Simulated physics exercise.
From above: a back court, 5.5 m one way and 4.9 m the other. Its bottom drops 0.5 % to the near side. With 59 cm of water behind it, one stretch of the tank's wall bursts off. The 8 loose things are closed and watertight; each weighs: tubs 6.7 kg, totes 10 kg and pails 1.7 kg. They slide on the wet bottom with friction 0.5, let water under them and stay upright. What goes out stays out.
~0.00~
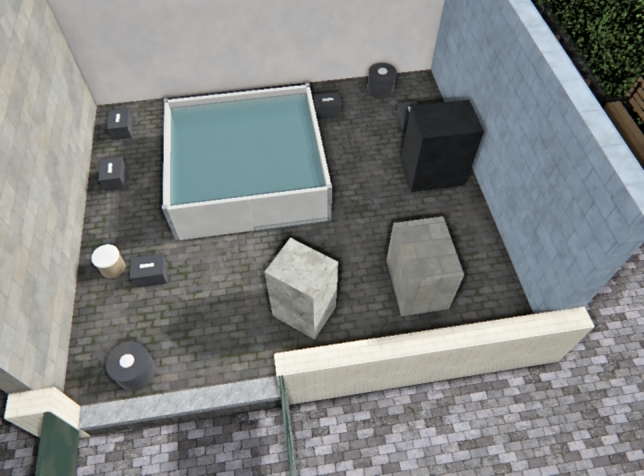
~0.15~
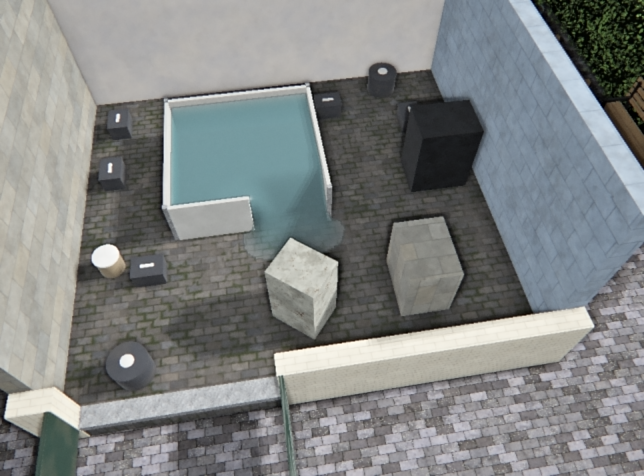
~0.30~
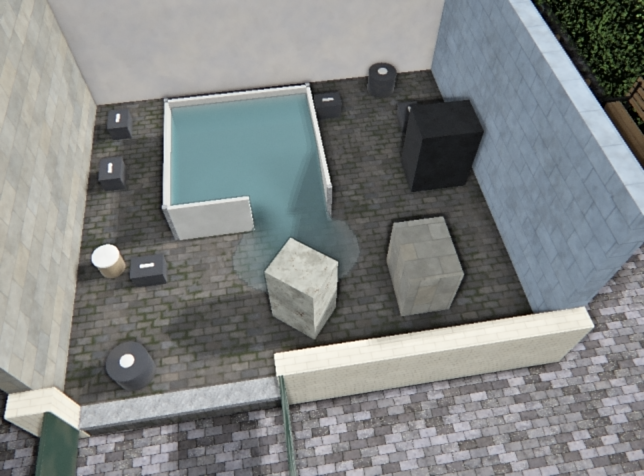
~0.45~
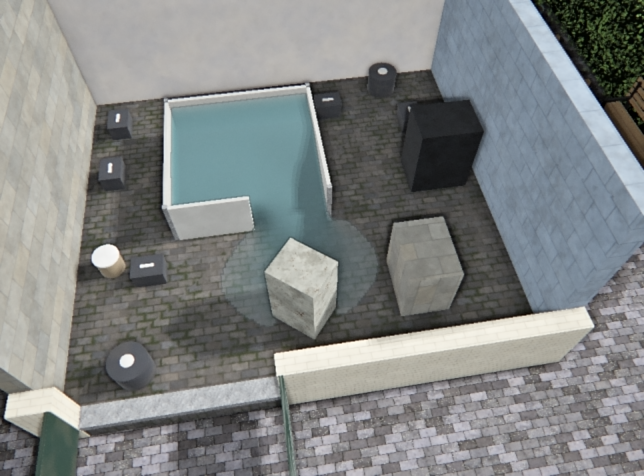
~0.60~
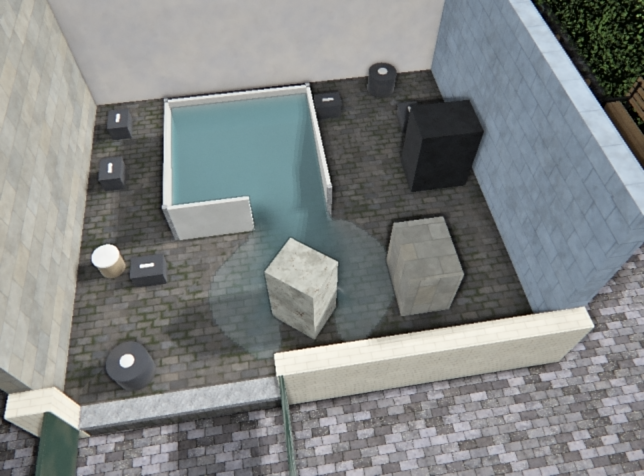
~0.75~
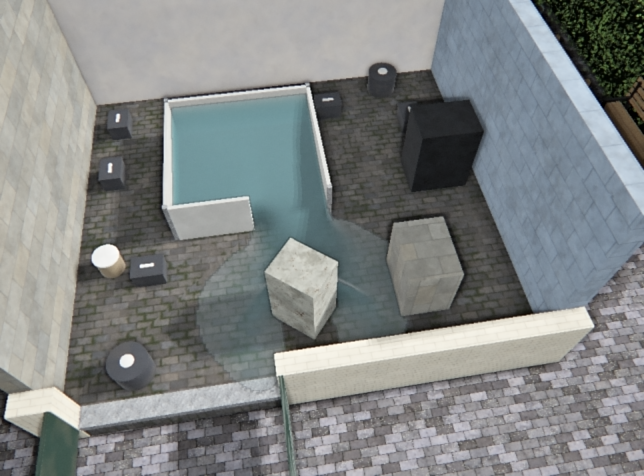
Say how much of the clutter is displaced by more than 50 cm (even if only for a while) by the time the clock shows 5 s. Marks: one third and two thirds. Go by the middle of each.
It is less than a third.
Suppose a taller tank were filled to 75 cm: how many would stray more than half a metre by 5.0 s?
In that case 2 of them.
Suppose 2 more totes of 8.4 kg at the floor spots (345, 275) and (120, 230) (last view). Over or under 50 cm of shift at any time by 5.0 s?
In turn: More, short of it.
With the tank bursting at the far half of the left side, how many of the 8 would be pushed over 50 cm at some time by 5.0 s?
In that case 7 of them.
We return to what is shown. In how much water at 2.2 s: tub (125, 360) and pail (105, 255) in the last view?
Roughly 6 and 0 cm.
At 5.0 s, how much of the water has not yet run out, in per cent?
Some 82 per cent remains.
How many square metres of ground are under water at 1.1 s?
Some 8.5 m2.
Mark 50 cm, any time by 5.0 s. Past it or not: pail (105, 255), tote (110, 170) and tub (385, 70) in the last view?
In that order: Over, less, less.
After 1.1 s 0 of 8 are over 50 cm from their spots; 0 afloat.
After 2.2 s 1 of 8 are over 50 cm from their spots; 0 afloat.
After 3.5 s 0 of 8 are over 50 cm from their spots; 1 afloat.
After 5.0 s 2 of 8 are over 50 cm from their spots, and 2 have been at some point; 2 afloat.
